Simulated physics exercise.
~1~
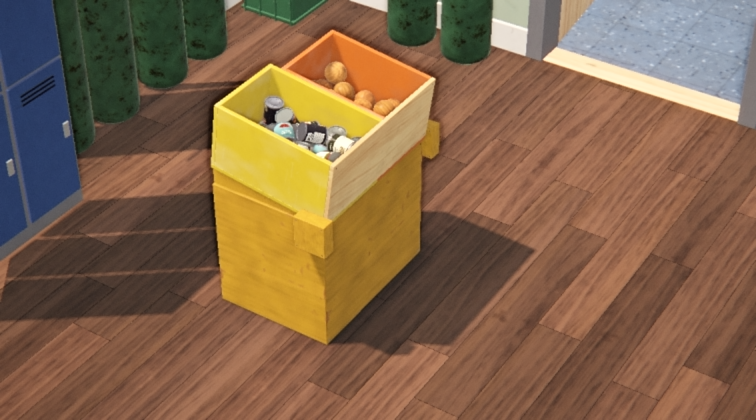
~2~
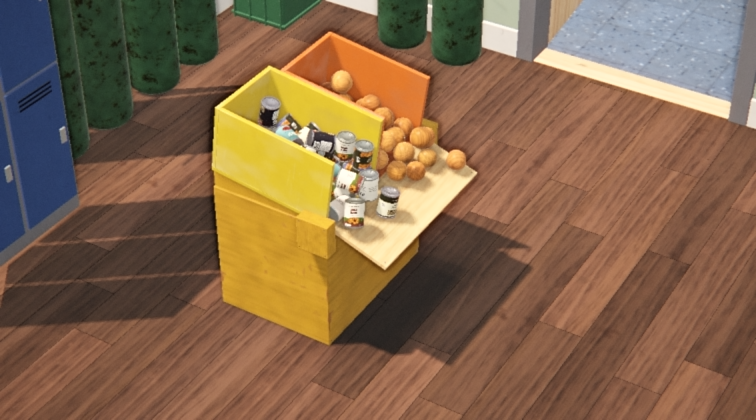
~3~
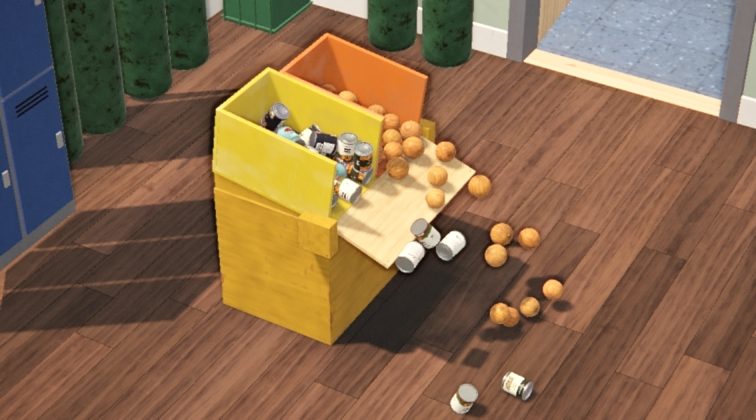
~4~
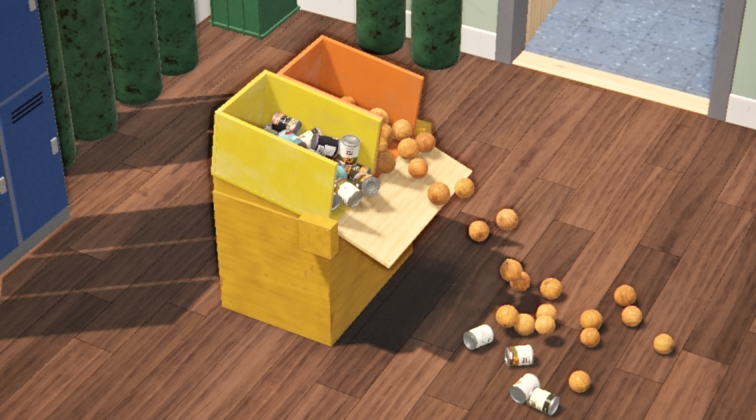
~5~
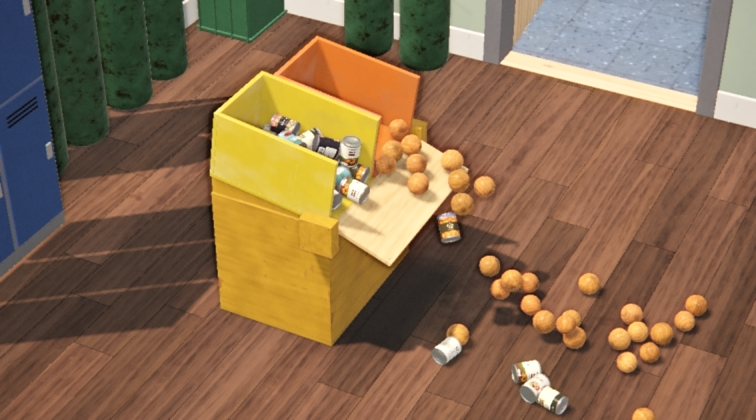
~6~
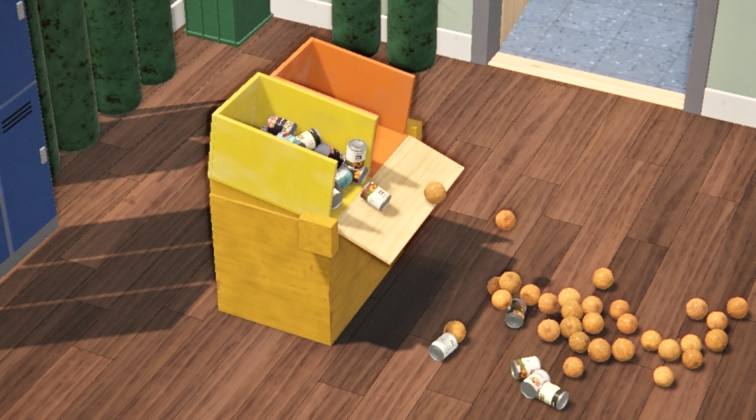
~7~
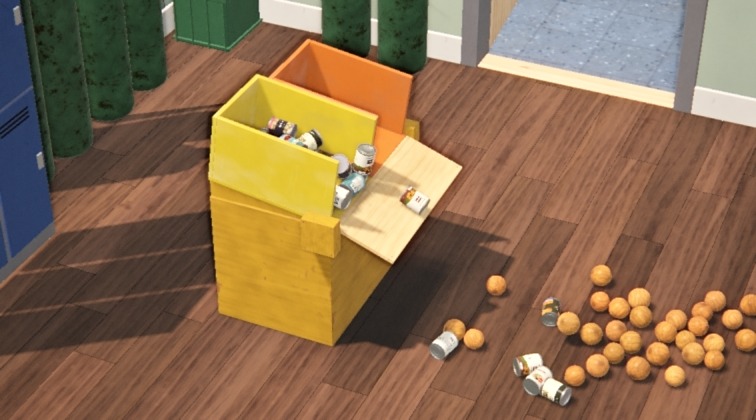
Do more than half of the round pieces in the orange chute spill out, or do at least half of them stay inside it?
More than half of them spill out. The round pieces keep rolling off the lowered flap until the orange chute is empty and they lie scattered over the floor.
